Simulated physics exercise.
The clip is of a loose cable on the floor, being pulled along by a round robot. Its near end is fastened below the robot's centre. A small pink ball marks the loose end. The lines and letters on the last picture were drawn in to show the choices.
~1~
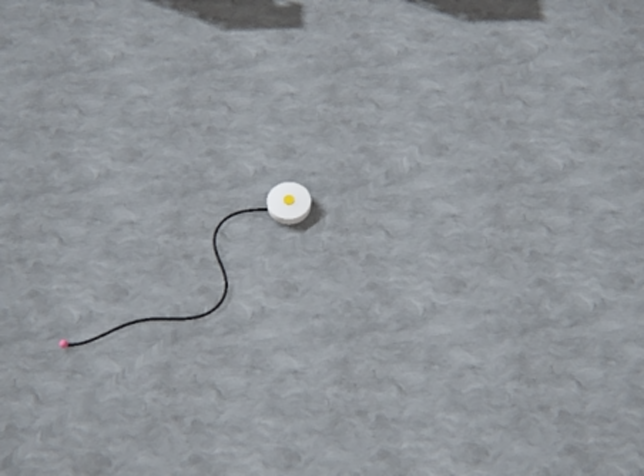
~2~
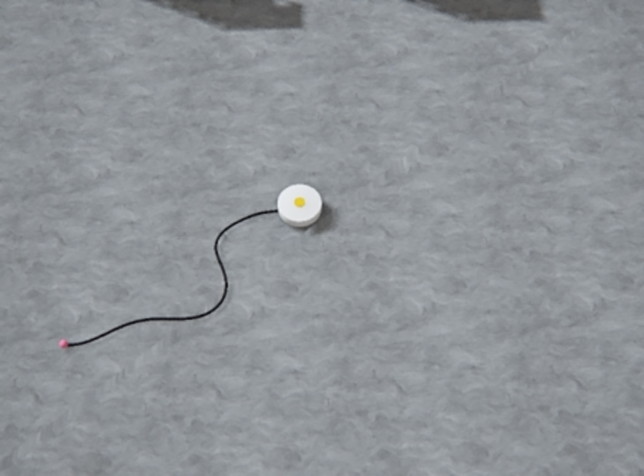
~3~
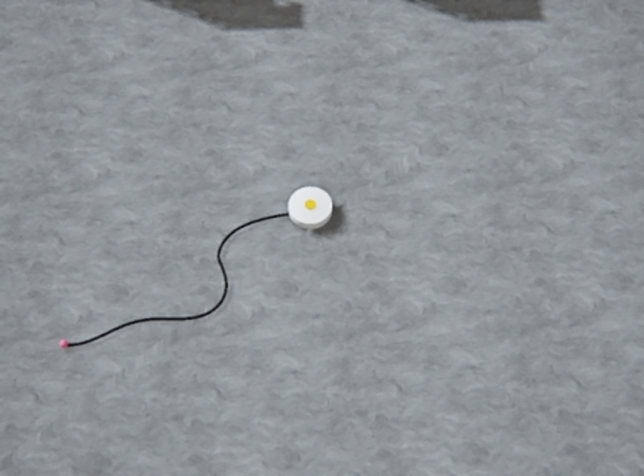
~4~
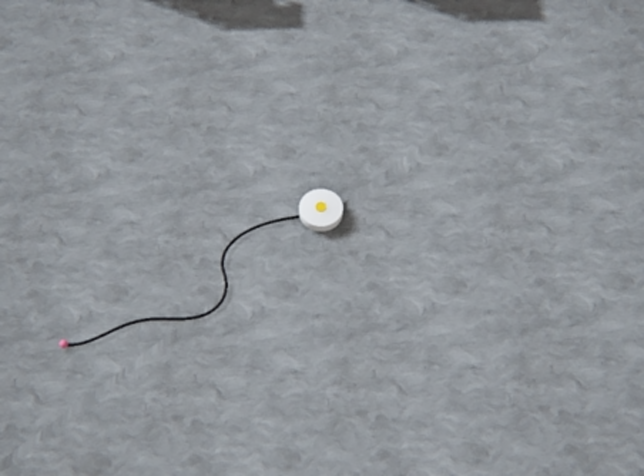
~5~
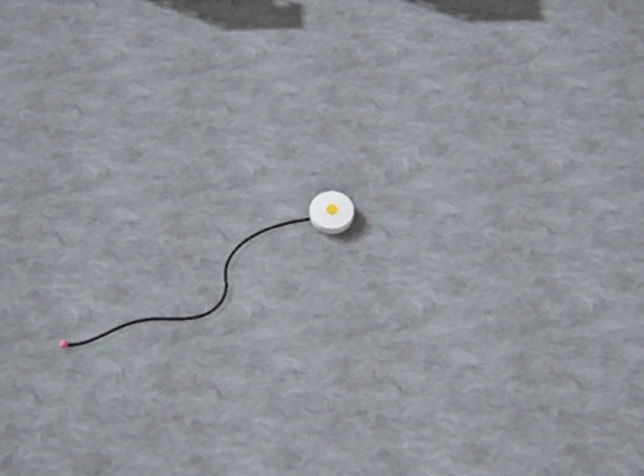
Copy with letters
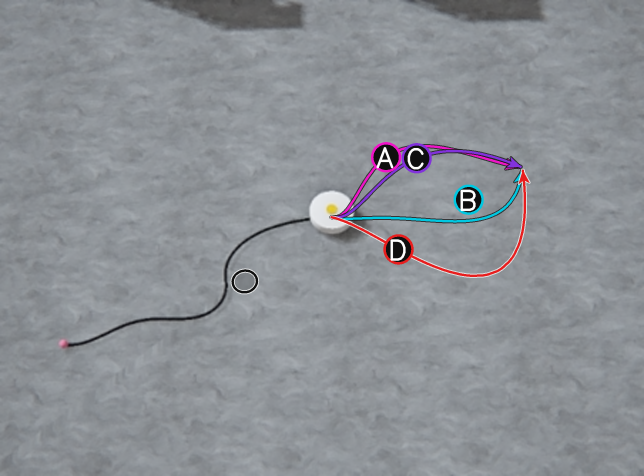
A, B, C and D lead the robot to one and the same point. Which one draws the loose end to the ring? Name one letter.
It should follow B.
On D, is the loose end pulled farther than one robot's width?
Yes.
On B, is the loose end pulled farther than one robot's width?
Yes.
On the marked copy, A from (332, 217) via (403, 149) to (519, 167); B from (332, 217) via (450, 221) to (522, 170); C from (332, 217) via (417, 158) to (521, 167); D from (332, 217) via (471, 276) to (523, 170); the ring at (245, 281).
With B. Early on, robot (420, 216), middle of the cable (267, 268), free end (113, 329).
Further on, robot (503, 206), middle of the cable (350, 251), free end (196, 296).
At the end, robot (524, 163), middle of the cable (394, 236), free end (244, 280); the free end is on the ring.
As for the rest, A leaves the free end at (237, 259); C leaves the free end at (239, 264); D leaves the free end at (258, 295).
